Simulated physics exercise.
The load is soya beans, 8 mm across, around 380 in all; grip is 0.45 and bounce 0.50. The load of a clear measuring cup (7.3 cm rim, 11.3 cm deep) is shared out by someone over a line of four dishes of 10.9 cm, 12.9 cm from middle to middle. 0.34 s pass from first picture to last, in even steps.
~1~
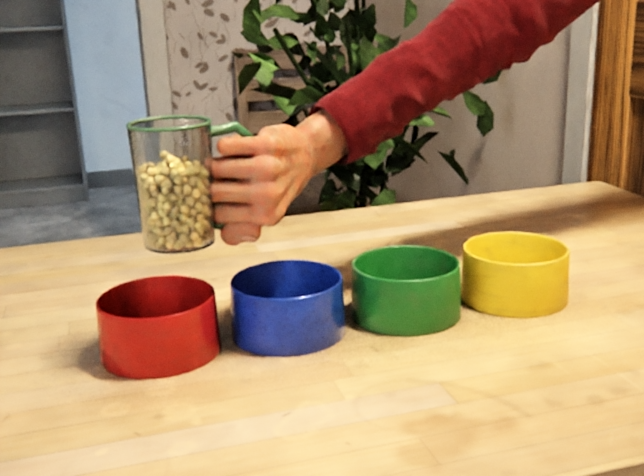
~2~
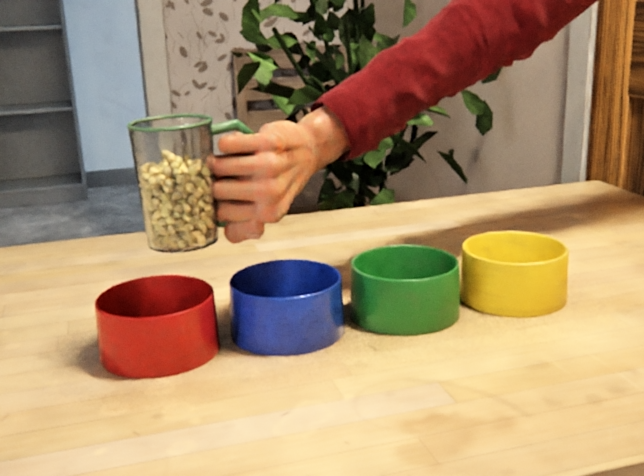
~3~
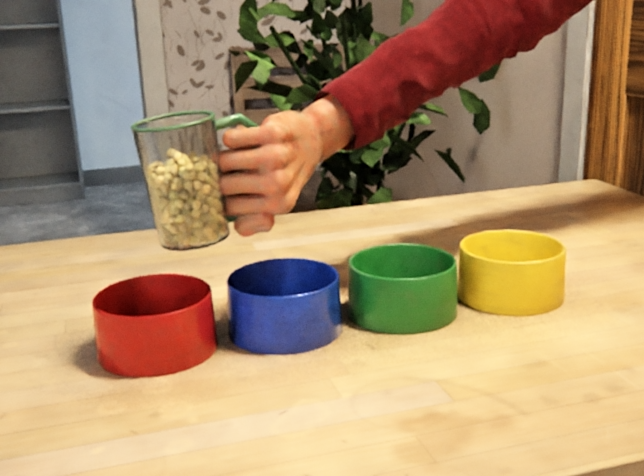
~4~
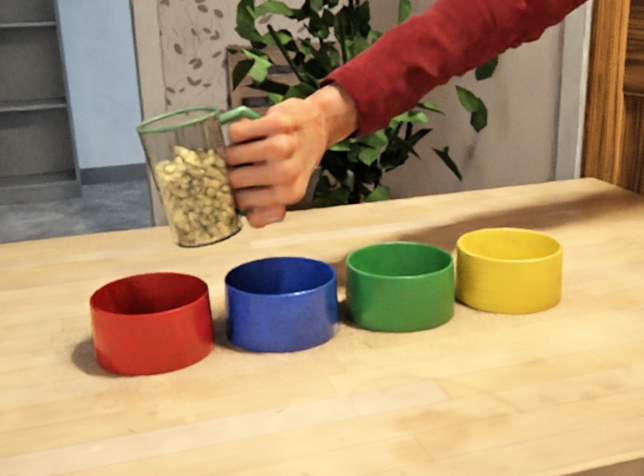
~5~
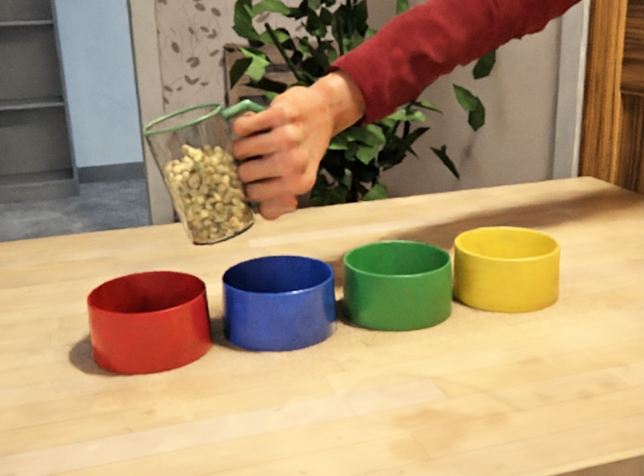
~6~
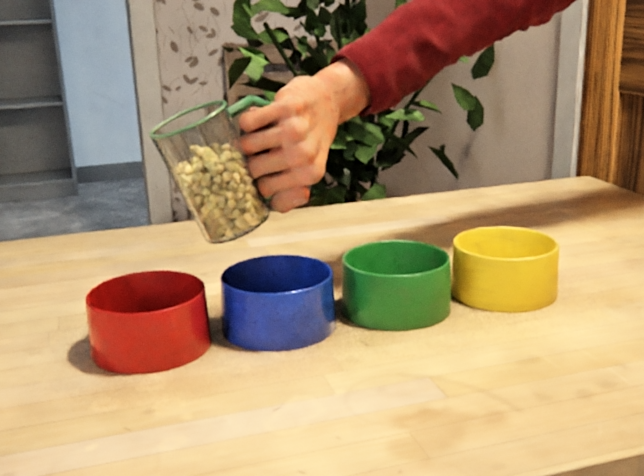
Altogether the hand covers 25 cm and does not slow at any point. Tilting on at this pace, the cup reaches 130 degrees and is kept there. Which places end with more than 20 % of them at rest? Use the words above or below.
Red dish - below; blue dish - below; green dish - above; yellow dish - below; counter - above.
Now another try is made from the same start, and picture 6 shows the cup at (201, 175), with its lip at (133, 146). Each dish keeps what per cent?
The red dish keeps 0, the blue dish 100, the green dish 0 and the yellow dish 0.
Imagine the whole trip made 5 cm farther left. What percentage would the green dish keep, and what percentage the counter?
In that case the green dish gets 0 and the counter 0.
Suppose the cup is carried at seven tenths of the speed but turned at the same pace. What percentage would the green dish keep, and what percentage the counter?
Then: Green 0; counter 20.
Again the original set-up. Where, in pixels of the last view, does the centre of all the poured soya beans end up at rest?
Approximately (372, 305) in the last view.
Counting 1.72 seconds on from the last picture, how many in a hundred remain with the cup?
Around 0 in a hundred.
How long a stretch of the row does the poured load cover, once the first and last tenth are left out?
I'd put it at close to 14 cm.
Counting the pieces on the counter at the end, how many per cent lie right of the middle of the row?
Some 50 per cent.
Then, 0.71 s after the last picture, tilt 72 degrees; cup holds 100 %.
Then, 1.18 s after the last picture, tilt 106 degrees; cup holds 90 %, blue 5 %.
Then, 1.72 s after the last picture, tilt 130 degrees; cup holds 0 %, blue 10 %, green 60 %.
In the end, red 0 %, blue 10 %, green 60 %, yellow 0 %, counter 35 %.
